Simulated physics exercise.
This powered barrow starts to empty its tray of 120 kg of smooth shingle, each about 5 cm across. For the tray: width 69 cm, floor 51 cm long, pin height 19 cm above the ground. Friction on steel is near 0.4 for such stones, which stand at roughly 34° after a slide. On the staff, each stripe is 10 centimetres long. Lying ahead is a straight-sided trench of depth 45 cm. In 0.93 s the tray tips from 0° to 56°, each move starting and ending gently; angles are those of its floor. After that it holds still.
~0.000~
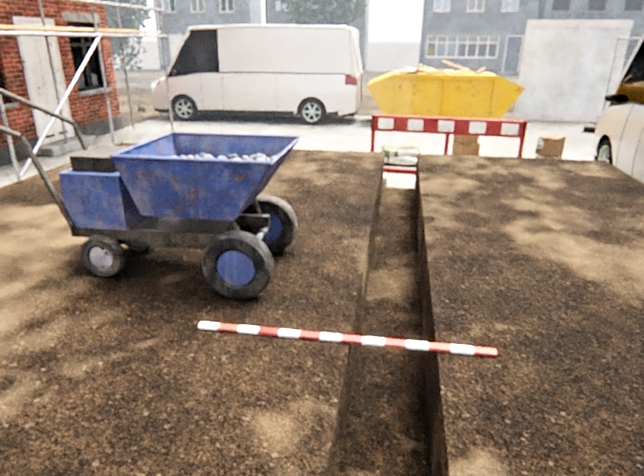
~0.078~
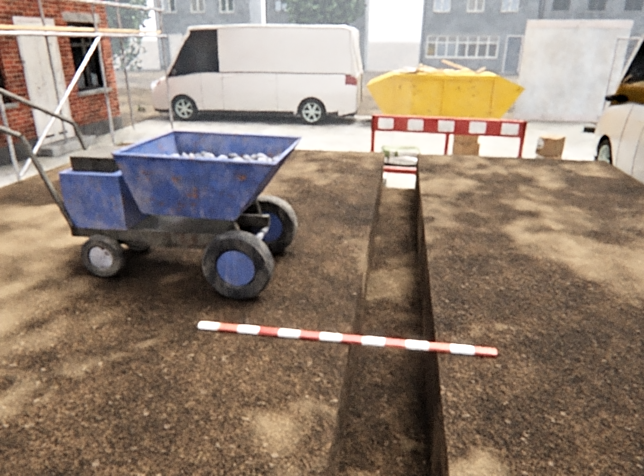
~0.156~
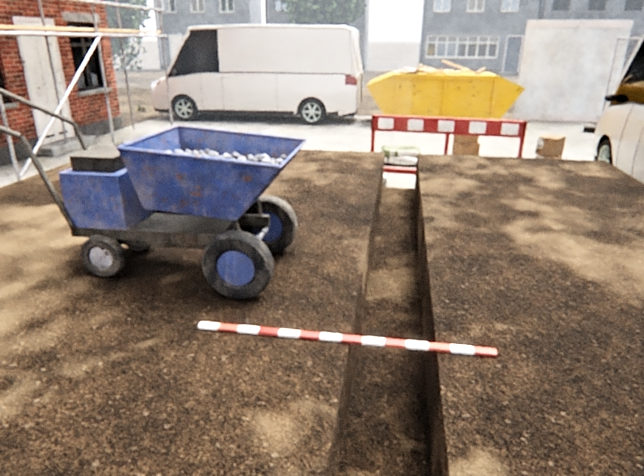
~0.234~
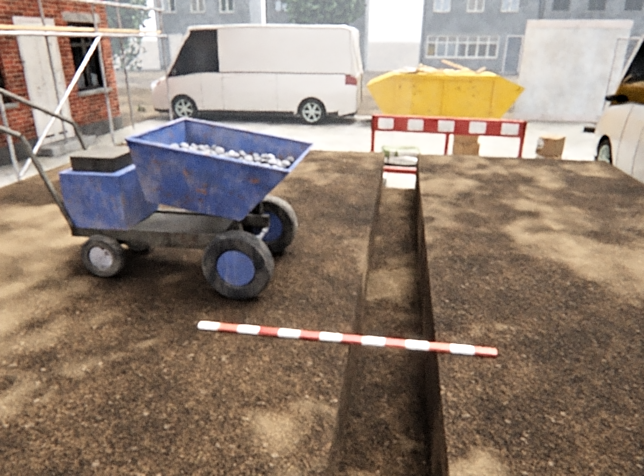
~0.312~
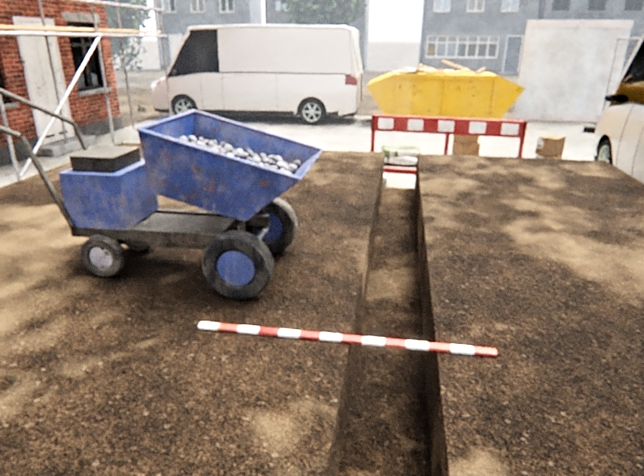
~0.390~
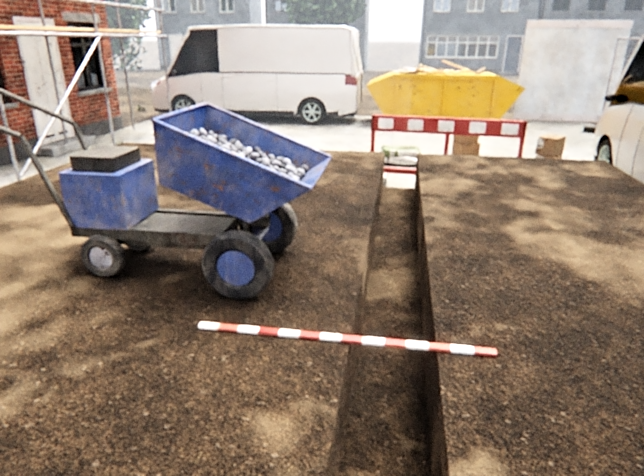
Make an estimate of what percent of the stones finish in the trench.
About 54 percent.
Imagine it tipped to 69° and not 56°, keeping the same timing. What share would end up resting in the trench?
Some 100% would finish there.
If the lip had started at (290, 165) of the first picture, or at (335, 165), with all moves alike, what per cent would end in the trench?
First spot about 50, second spot about 25 per cent.
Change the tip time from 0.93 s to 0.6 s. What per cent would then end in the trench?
My guess is near 55 percent.
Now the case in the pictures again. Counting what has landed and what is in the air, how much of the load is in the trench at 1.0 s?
Around 5 per cent of it.
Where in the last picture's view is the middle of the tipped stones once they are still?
Around (391, 343).
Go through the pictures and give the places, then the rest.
In the first frame, the tray is at 0°, its lip at (271, 163); the top of the load is at (218, 161).
In the second frame, the tray is at 1°, its lip at (273, 164); the top of the load is at (211, 159); the stones move at 0.2 m/s on average.
In the third frame, lip at (280, 167), floor tilted 4°, highest stones at (203, 157); the stones move at 0.4 m/s on average.
In the fourth frame, lip at (289, 172), floor tilted 9°, highest stones at (192, 151); the stones move at 0.6 m/s on average.
In the fifth frame, lip at (299, 179), floor tilted 15°, highest stones at (193, 144); the stones move at 0.7 m/s on average.
In the sixth frame, the tray is at 21°, its lip at (311, 188); the top of the load is at (200, 137); the stones move at 0.7 m/s on average.
After 0.7 s the floor is at 47°; 100 % in the tray; the foremost stones are at (325, 217).
After 1.0 s the floor is at 56°; 94 % in the tray, 1 % short of the trench, 5 % in the trench; the foremost stones are at (385, 248).
After 1.4 s the floor is at 56°; 67 % in the tray, 1 % short of the trench, 31 % in the trench, 1 % past the trench; the foremost stones are at (438, 312).
After 3.3 s the floor is at 56°; 46 % in the tray, 54 % in the trench, 1 % past the trench; the foremost stones are at (460, 310).
